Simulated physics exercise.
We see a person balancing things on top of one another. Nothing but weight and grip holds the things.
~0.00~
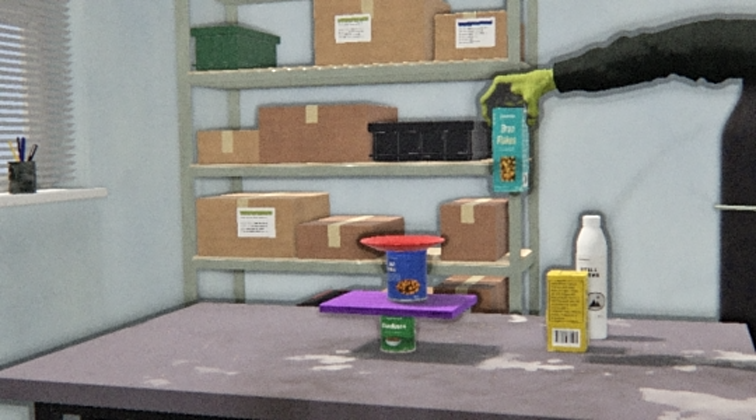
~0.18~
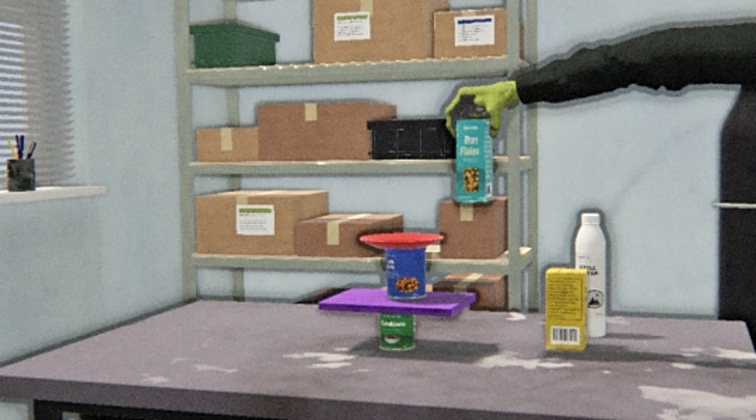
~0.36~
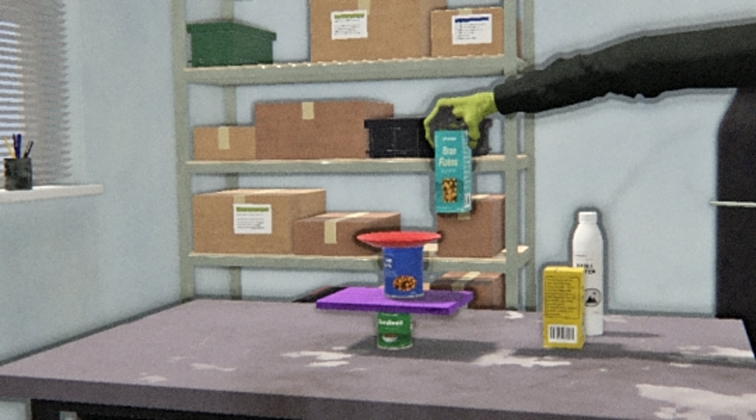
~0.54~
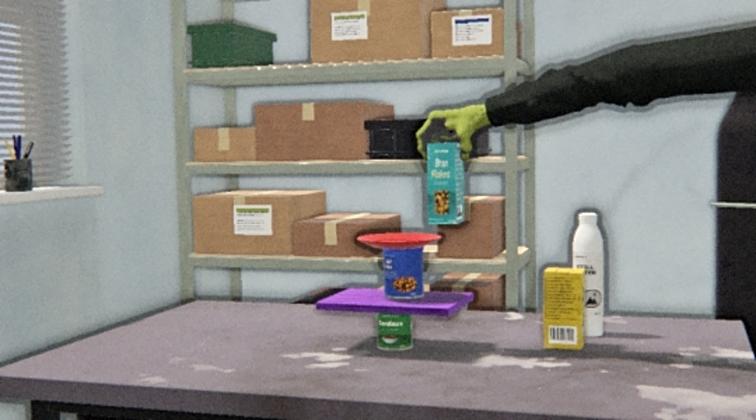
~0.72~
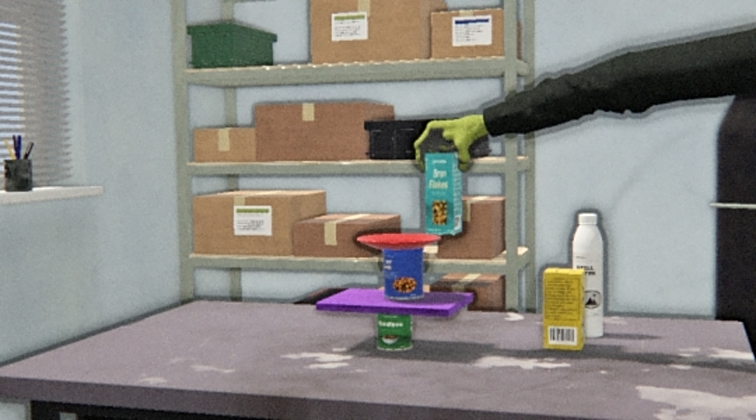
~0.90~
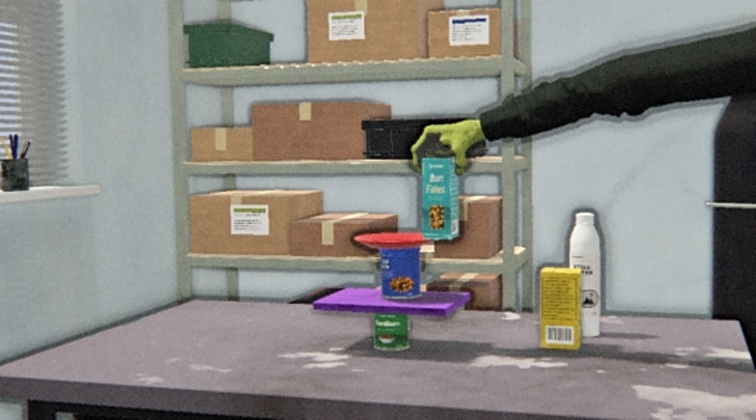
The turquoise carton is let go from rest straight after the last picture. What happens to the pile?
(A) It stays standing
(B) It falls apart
B.
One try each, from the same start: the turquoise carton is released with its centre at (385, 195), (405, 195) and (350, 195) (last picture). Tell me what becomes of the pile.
Case one: It stands firm; case two: It stands firm; case three: It topples.
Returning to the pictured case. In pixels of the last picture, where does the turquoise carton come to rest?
It finishes at about (517, 341).
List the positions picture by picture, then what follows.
The first frame shows on its way; turquoise carton (511, 150); white bottle (592, 277).
The second frame shows on its way; turquoise carton (475, 160); blue tin (406, 271).
The third frame shows on its way; turquoise carton (453, 171); yellow carton (564, 307).
The fourth frame shows on its way; turquoise carton (446, 183); white bottle (588, 274).
The fifth frame shows on its way; turquoise carton (444, 193); blue tin (403, 272).
The sixth frame shows in place under the hand; turquoise carton (441, 198); yellow carton (561, 308).
Around 1.20 s, turquoise carton rocked 22° from its first pose near (456, 206); red plate rocked 9° from its first pose.
Around 1.30 s, turquoise carton now fallen.
Around 1.40 s, things are still on the move.
Around 1.50 s, as before.
Finally (2.0 s), fallen, turquoise carton; the other 6 still in place. Final places as the last picture's camera would see them, turquoise carton near (517, 341). The pile gives way.
